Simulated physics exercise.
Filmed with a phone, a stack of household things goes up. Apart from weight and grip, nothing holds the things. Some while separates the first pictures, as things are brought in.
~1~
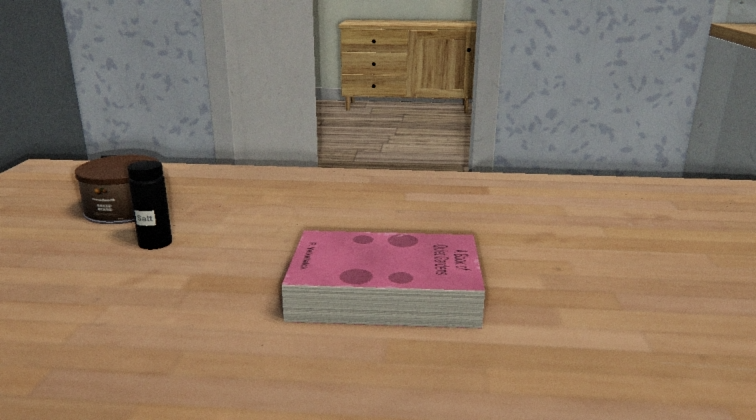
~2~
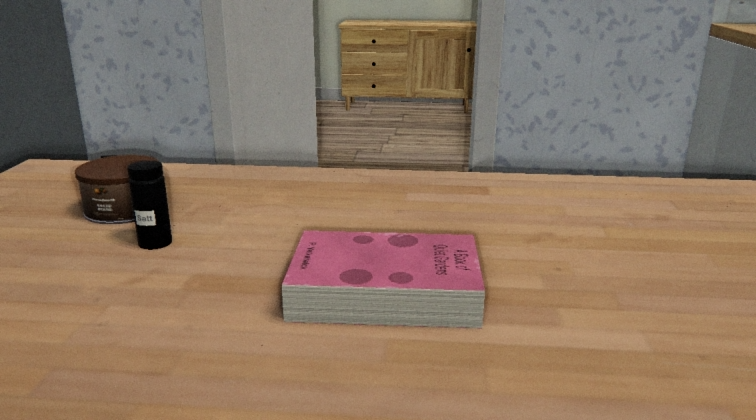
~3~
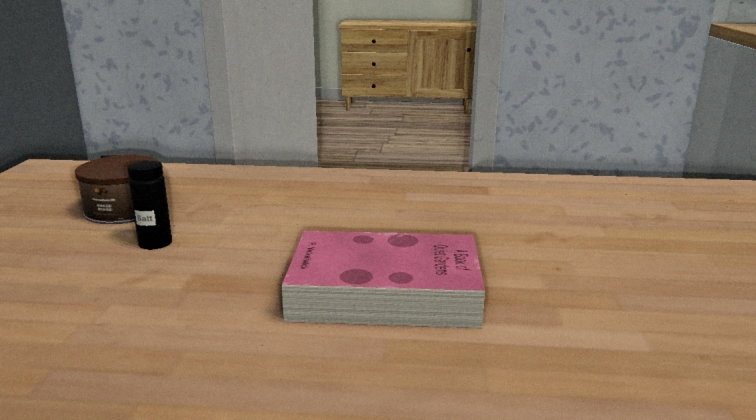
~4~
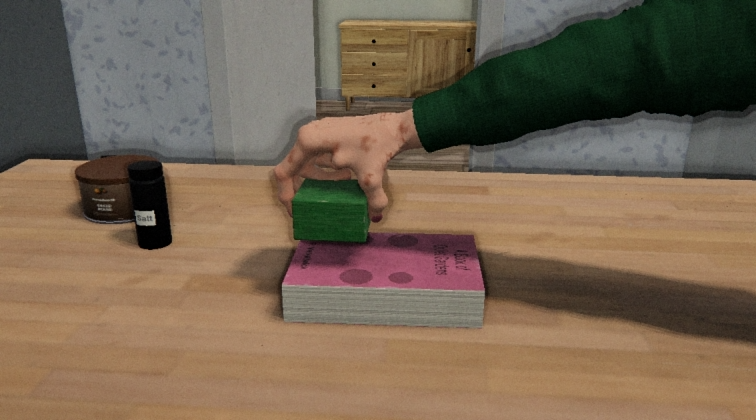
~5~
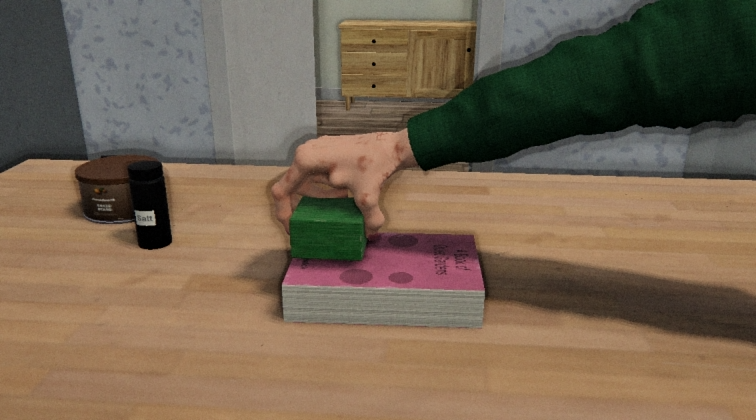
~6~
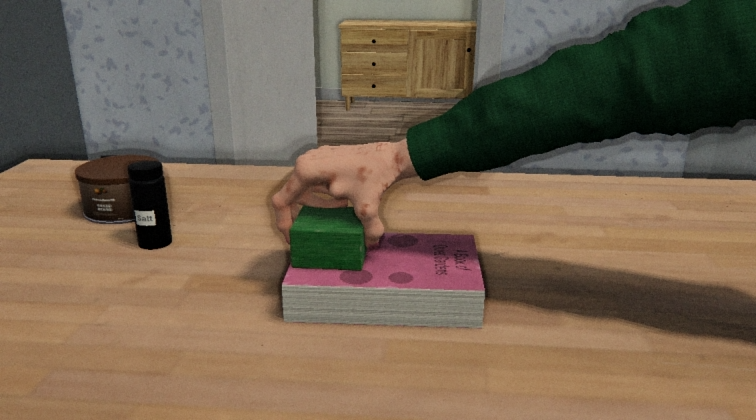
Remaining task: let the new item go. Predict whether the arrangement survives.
Prediction: It survives.
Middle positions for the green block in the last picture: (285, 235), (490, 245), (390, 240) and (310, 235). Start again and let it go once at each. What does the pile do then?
Result per case: First toppled, second toppled, third still standing, fourth still standing.
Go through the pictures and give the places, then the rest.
In the first picture, the last thing is not in view yet; pink book (385, 276).
In the second picture, the last thing is not in view yet; black shaker (150, 205).
In the third picture, the last thing is not in view yet; brown tub (121, 188).
In the fourth picture, still above its spot; green block (334, 209); pink book (385, 276).
In the fifth picture, still above its spot; green block (331, 227); black shaker (150, 205).
In the sixth picture, set down, still held; green block (331, 237); brown tub (121, 188).
Then, 0.70 s past the last view, nothing moves.
Then, 1.60 s past the last view, green block resting near (331, 238).
Then, 2.50 s past the last view, green block resting near (331, 237).
Finally, all 4 still in place. Final places as the last picture's camera would see them, green block near (331, 238). The pile holds.
